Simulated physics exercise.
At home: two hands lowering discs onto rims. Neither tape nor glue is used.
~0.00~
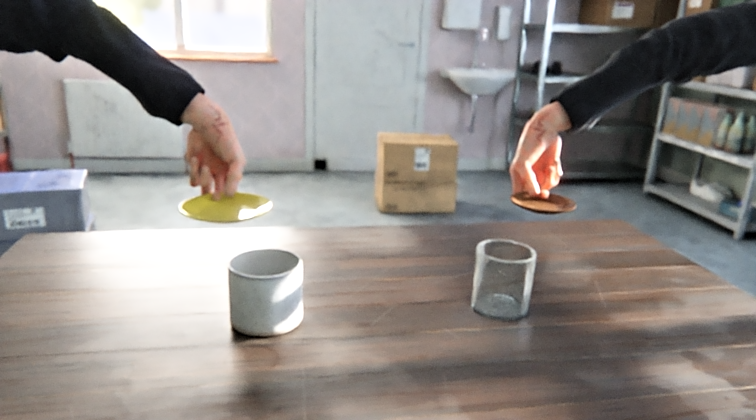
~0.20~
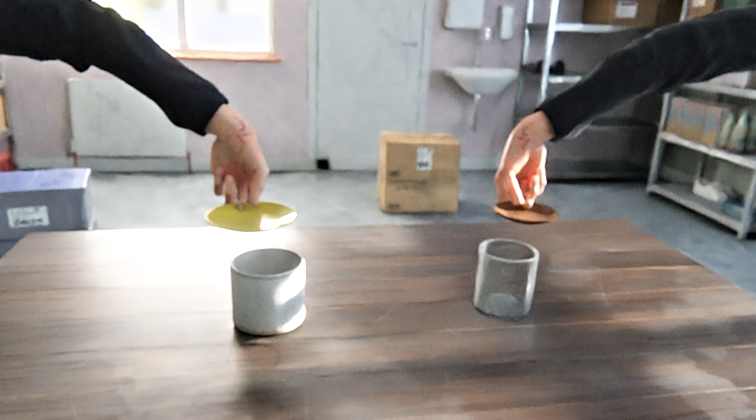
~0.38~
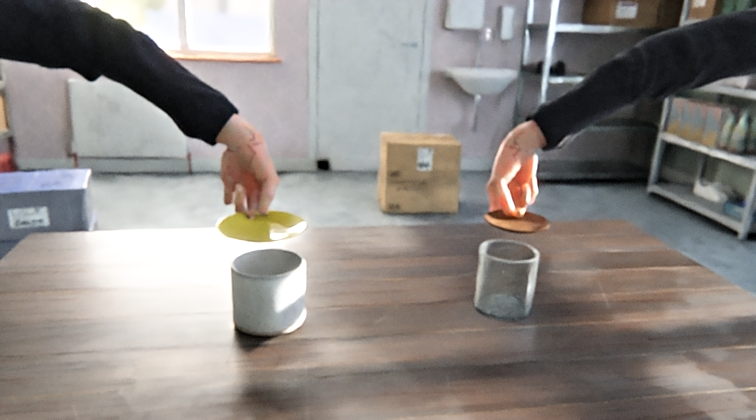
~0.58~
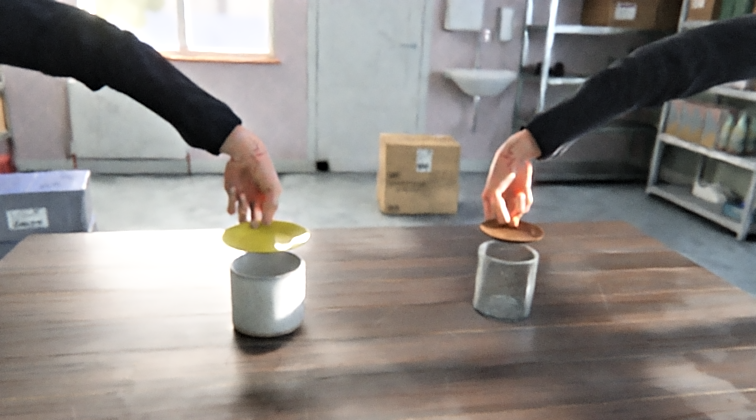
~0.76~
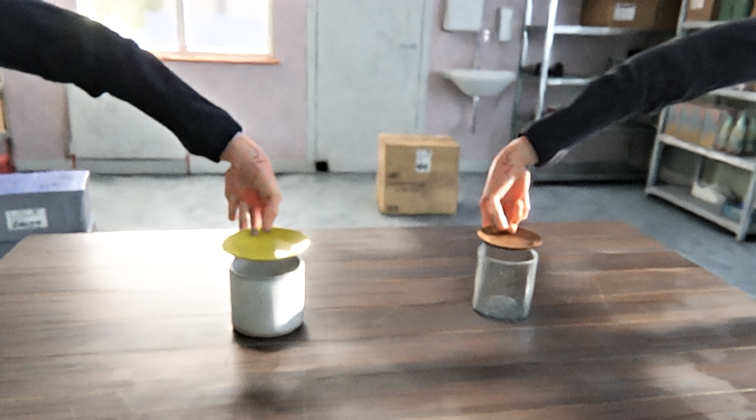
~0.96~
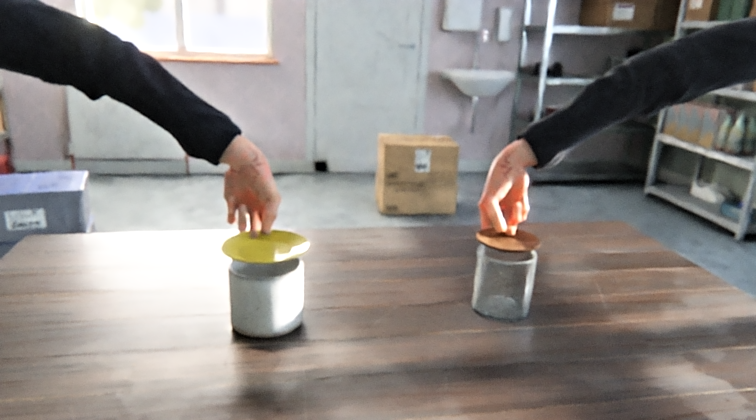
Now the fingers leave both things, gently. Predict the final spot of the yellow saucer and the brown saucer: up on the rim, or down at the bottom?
The yellow saucer stays up on the rim. The brown saucer stays up on the rim.
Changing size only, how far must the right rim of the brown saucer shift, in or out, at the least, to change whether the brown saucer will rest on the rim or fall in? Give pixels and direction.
Left, 4 pixels.
Around 1.08 s, yellow saucer moving near (266, 258); brown saucer moving near (507, 247).
Around 1.44 s, yellow saucer sitting on the rim near (266, 258); brown saucer sitting on the rim near (507, 248).
Finally (1.9 s), the yellow saucer covers the opening, near (266, 258); the brown saucer covers the opening, near (507, 248).
